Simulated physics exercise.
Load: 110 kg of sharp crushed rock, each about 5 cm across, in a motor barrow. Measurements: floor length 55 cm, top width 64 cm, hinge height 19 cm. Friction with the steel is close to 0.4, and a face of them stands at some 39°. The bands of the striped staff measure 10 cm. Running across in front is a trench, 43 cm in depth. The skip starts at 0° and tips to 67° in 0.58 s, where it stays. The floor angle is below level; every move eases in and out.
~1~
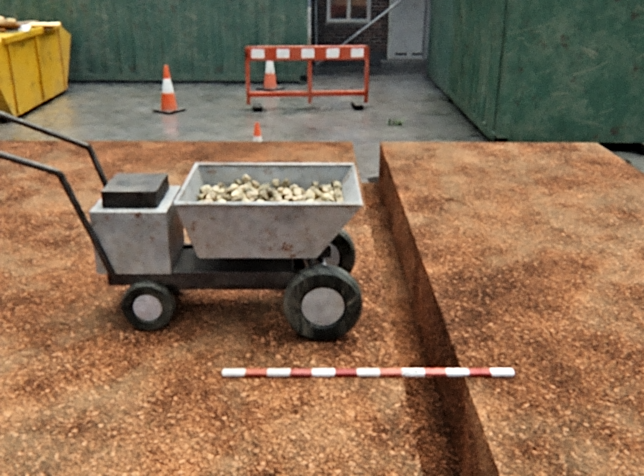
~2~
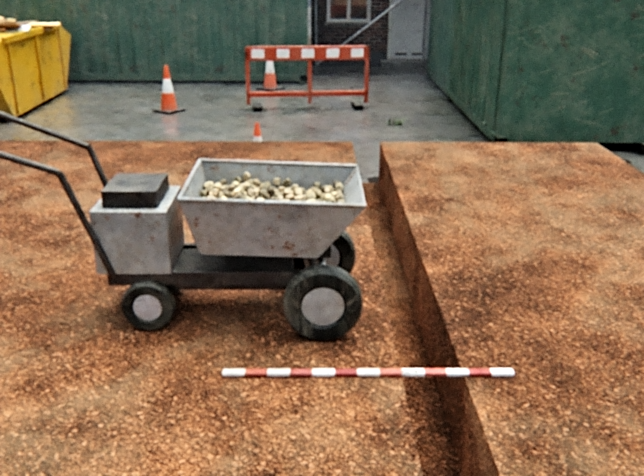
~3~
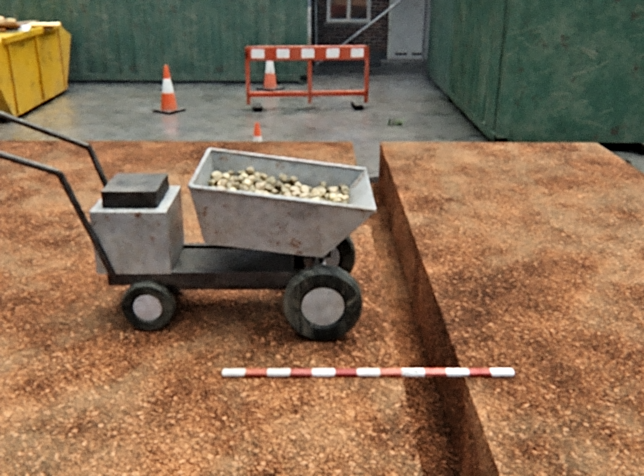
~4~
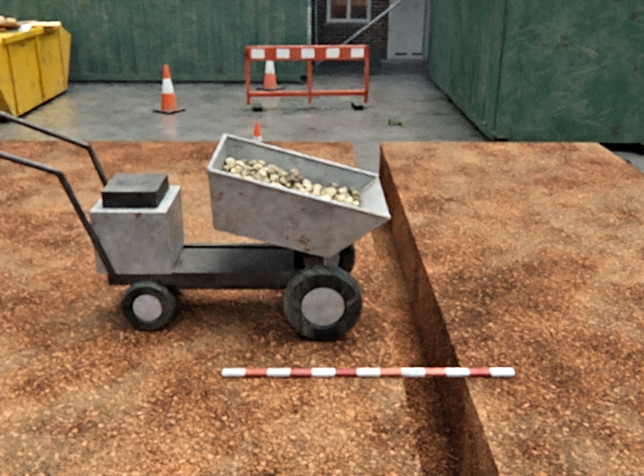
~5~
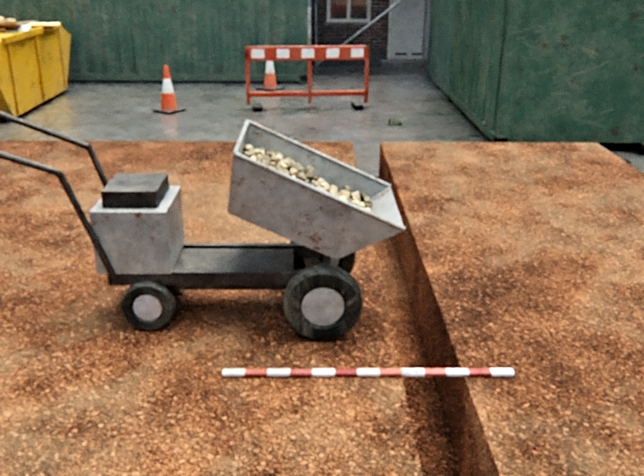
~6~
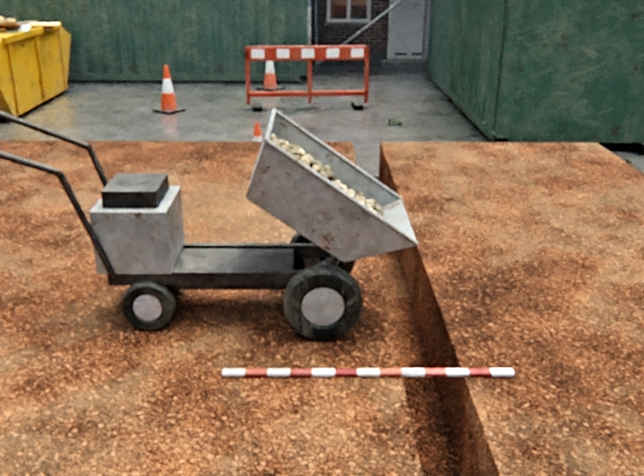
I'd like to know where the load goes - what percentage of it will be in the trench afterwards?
I would put it at about 18 per cent.
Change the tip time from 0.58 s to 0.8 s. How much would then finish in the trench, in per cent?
Roughly 25 per cent.
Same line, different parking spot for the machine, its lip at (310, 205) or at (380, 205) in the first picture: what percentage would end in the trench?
First spot about 55, second spot about 10 per cent.
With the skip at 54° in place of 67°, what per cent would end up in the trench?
I'd guess some 5 in a hundred.
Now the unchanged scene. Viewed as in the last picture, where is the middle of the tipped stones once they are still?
Roughly (473, 307), I'd say.
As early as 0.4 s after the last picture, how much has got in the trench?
0 per cent, give or take.
Then, 0.1 s after the last picture the floor is at 56°, 100 % in the skip; the foremost stones are at (405, 249).
Then, 0.4 s after the last picture the floor is at 67°, 93 % in the skip, 2 % in the trench, 6 % past the trench; the foremost stones are at (467, 279).
Then, 0.7 s after the last picture the floor is at 67°, 43 % in the skip, 4 % in the trench, 52 % past the trench; the foremost stones are at (599, 316).
Then, 2.7 s after the last picture the floor is at 67°, 28 % in the skip, 18 % in the trench, 55 % past the trench; the foremost stones are past the picture's edge.
